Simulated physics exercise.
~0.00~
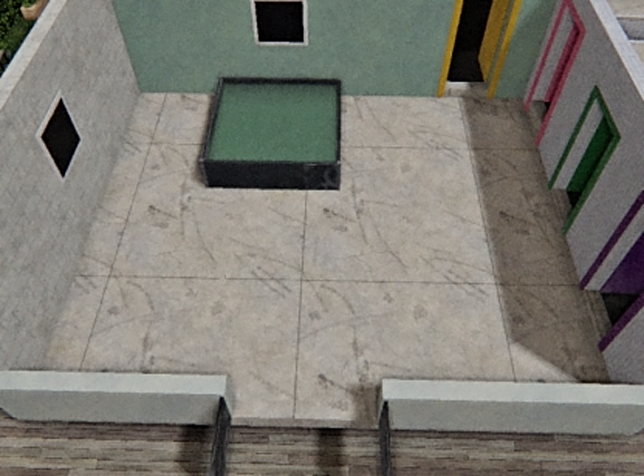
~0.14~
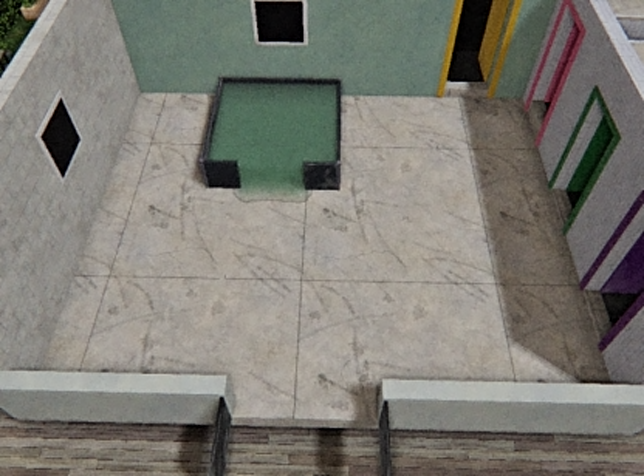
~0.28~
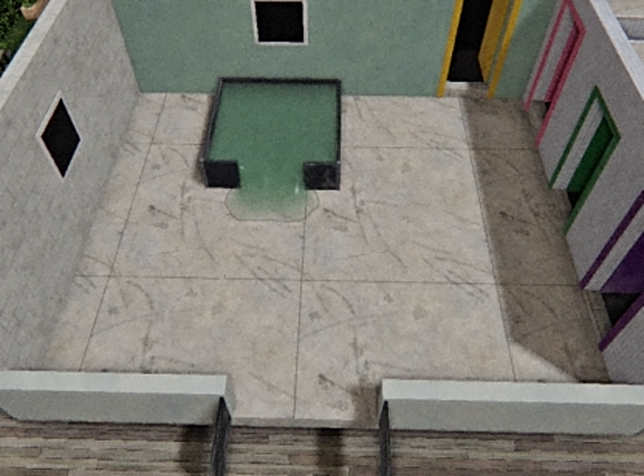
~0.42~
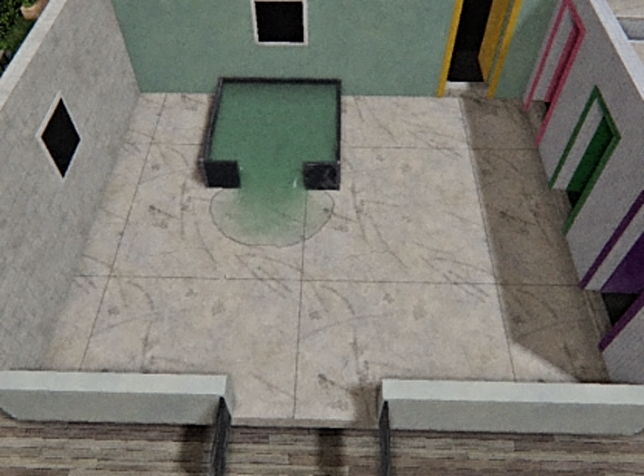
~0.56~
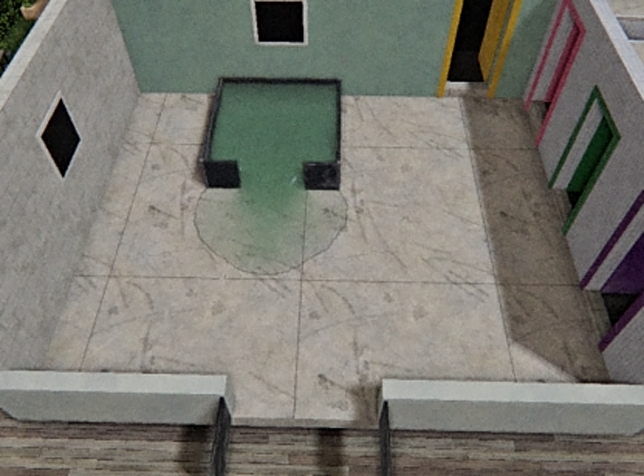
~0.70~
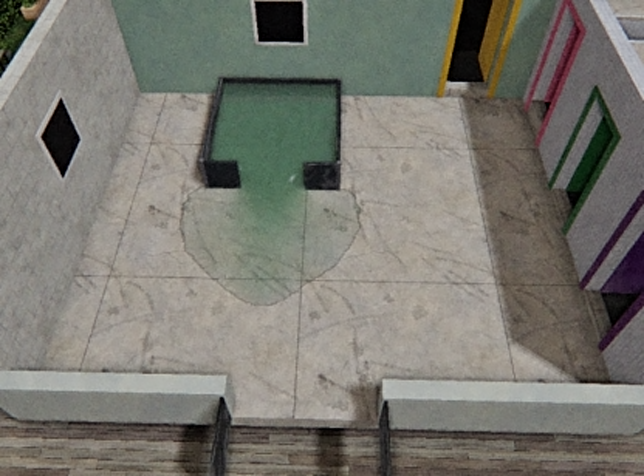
The clip shows a high view of a walled yard where part of the near side of a dark-rimmed tank opens, and greenish water pours through the gap, spreading in a widening rounded sheet across the pale floor toward the viewer.
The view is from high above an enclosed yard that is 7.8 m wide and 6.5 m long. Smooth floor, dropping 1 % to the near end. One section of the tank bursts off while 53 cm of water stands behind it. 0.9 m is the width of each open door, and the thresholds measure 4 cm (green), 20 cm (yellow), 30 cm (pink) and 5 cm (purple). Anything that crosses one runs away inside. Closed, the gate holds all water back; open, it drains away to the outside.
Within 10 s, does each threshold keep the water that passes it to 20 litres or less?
At the end, green door: The total remains smaller than the cap. Yellow door: The total remains smaller than the cap. Pink door: The total remains smaller than the cap. Purple door: The total remains smaller than the cap.
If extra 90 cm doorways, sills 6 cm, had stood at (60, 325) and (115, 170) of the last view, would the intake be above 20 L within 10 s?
Per doorway, in order: Sufficient / insufficient.
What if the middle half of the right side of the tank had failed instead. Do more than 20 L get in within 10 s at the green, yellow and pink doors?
Then green would come out on the high side, yellow on the low side and pink on the low side.
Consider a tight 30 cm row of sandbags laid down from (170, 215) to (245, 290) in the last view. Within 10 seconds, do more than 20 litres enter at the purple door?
Next, purple ends up on the high side.
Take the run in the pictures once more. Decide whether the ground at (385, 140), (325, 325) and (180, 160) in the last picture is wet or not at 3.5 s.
Going in order, clear, then covered, then clear.
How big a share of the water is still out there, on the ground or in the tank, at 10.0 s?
Close to 68 in a hundred remains.
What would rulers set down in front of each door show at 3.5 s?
Door by door in cm, green shows 0, yellow shows 0, pink shows 0, purple shows 0.
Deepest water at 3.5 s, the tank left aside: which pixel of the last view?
Roughly (46, 394).
After 1.4 s water covers 25 % of the floor and is deepest (30 cm) near (269, 198); green door not reached, yellow door not reached, pink door not reached, purple door not reached.
After 2.2 s water covers 35 % of the floor and is deepest (25 cm) near (269, 198); green door not reached, yellow door not reached, pink door not reached, purple door not reached.
After 3.5 s water covers 40 % of the floor and is deepest (24 cm) near (46, 394); green door not reached, yellow door not reached, pink door not reached, purple door not reached.
After 6.0 s water covers 55 % of the floor and is deepest (14 cm) near (166, 397); green door 1 cm at the sill, 0 L in, yellow door not reached, pink door not reached, purple door 5 cm at the sill, 0 L in.
After 10.0 s water covers 75 % of the floor and is deepest (9 cm) near (33, 394); green door 2 cm at the sill, 0 L in, yellow door not reached, pink door not reached, purple door 4 cm at the sill, 1 L in.
